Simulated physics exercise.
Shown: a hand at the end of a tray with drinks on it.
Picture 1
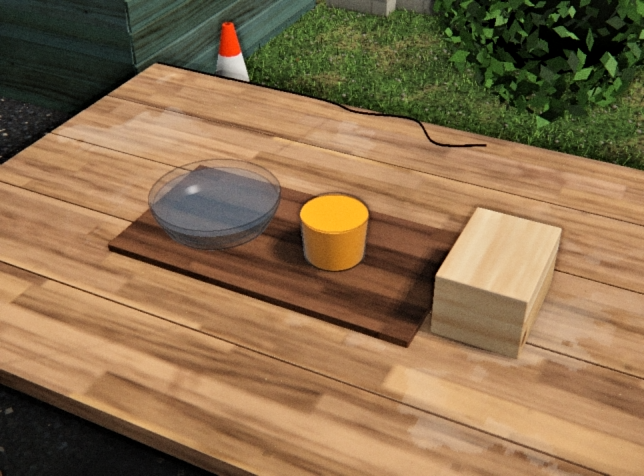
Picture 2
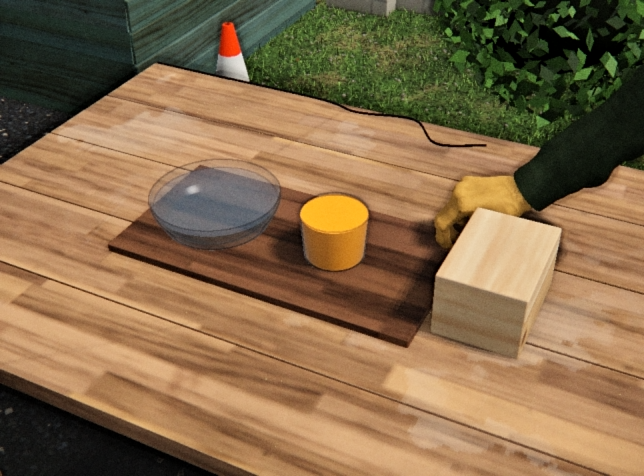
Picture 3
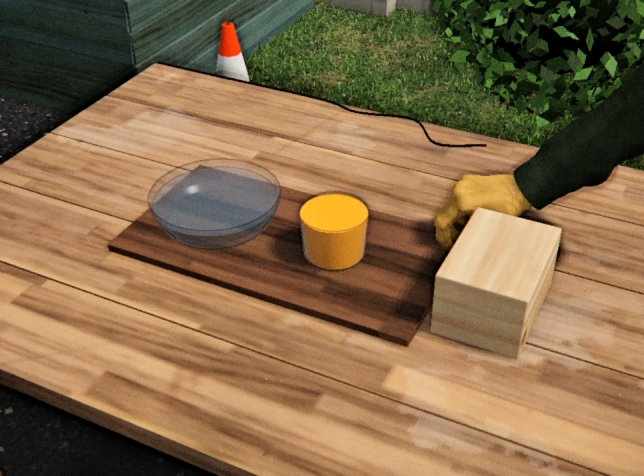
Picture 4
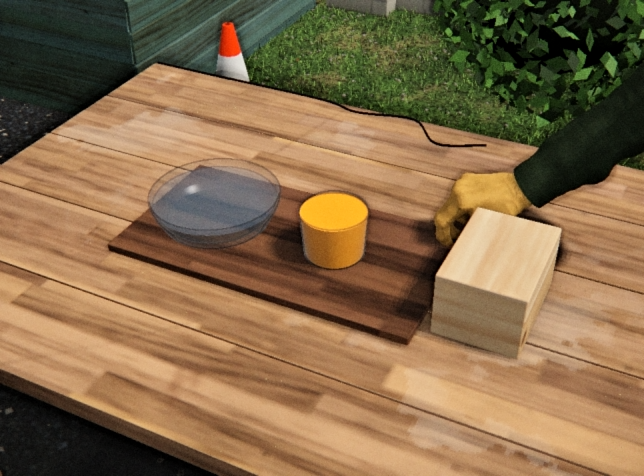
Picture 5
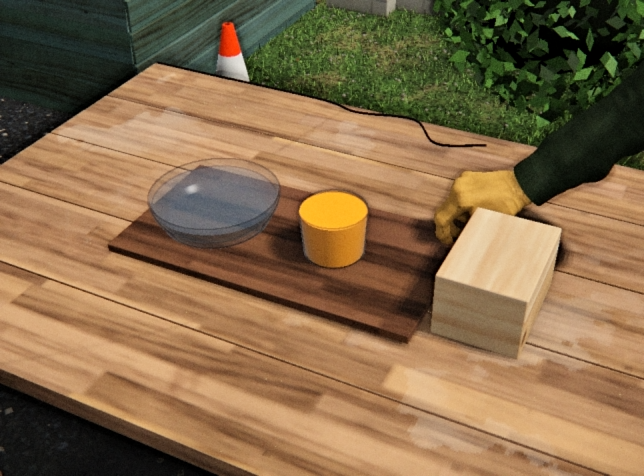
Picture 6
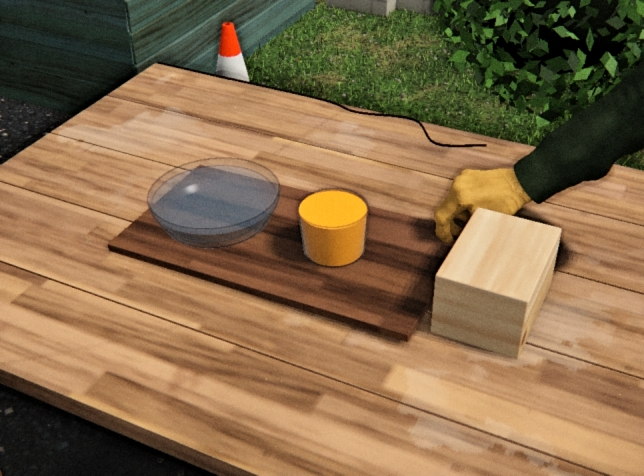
A gloved hand in a dark sleeve reaches in from the right over an outdoor wooden table, seen from above at an angle, with grass, ivy and an orange-and-white cone behind. A clear bowl sits left of an orange-yellow tub on a dark brown board, with a pale wooden block at right. The hand settles behind the block at the board's right end, which rises very slightly while the camera stays still.
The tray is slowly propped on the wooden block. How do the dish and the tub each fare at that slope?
On the left the dish: Slops over; on the right the tub: Slops over.
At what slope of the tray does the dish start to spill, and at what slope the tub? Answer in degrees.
10° and 8°, approximately.
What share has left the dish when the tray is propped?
Around 34 percent of it.
Shortly, the tray slopes by about 7°; dish, none is lost; tub, none is lost.
Then, the tray slopes by about 14°; dish, it has lost some; tub, it has lost some.
At the finish, the tray slopes by about 13°, resting on the wooden block; dish, it has lost some; tub, it has lost some.
